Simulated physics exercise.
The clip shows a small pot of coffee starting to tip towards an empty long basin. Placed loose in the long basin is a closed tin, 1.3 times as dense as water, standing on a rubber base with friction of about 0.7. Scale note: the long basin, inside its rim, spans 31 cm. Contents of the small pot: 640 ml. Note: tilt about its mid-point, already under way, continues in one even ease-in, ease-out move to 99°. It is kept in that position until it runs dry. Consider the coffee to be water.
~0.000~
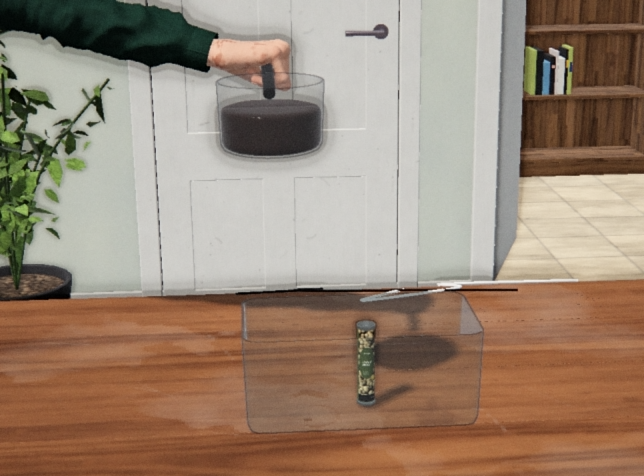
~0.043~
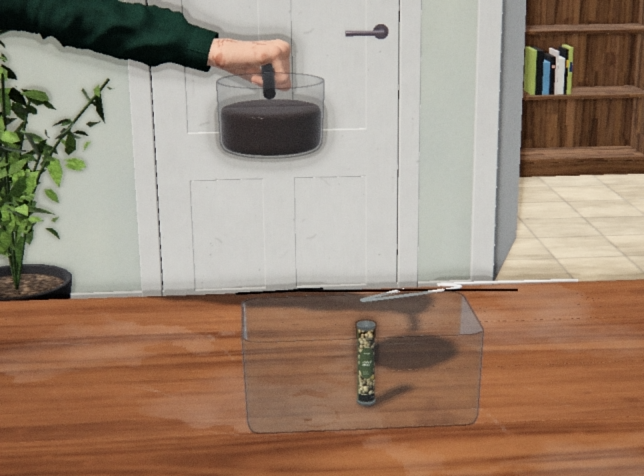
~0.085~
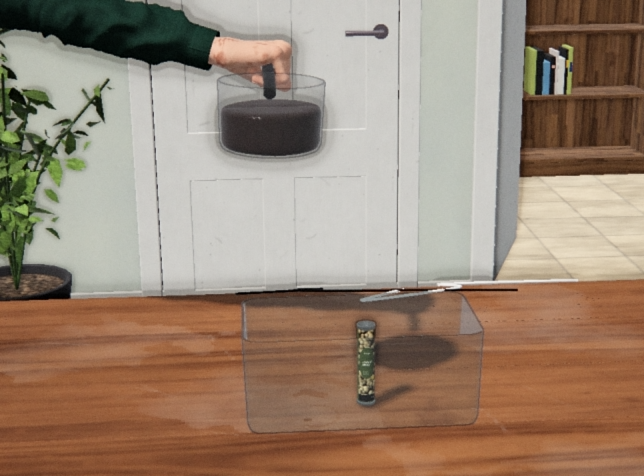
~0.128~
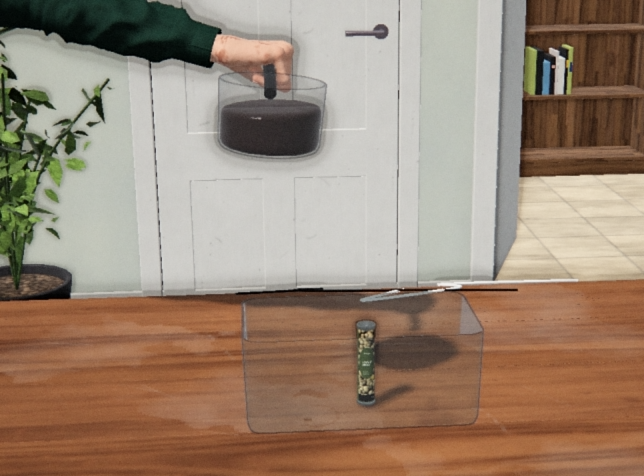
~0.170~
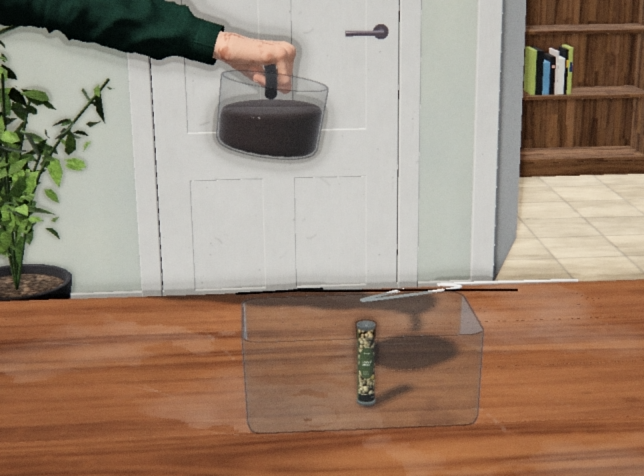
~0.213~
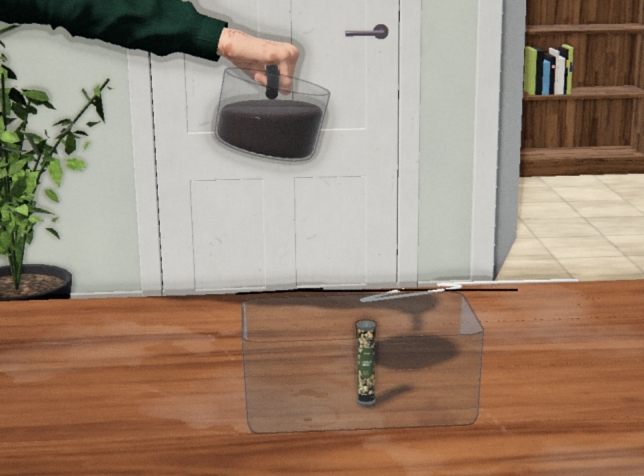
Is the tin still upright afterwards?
It is left standing.
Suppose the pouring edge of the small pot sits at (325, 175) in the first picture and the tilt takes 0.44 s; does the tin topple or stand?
Then it tips over.
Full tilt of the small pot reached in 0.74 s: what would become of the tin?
Outcome - the tin stays erect.
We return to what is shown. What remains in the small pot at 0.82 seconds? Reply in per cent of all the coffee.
22 %.
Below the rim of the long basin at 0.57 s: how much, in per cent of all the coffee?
Close to 0 in a hundred.
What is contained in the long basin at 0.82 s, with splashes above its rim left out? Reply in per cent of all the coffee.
40 per cent or thereabouts.
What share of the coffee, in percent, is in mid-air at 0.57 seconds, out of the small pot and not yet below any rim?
Near 24 per cent at that time.
By 0.57 s the tilt is 70° and 77 per cent is still to pour; the tin stands where it began.
By 0.82 s the tilt is 98° and 22 per cent is still to pour; the tin stands where it began.
By 1.10 s the tilt is 99° and 4 per cent is still to pour; the tin stands where it began.
By 1.39 s the tilt is 99° and 0 per cent is still to pour; the tin stands where it began.
At rest the tin stands where it began.
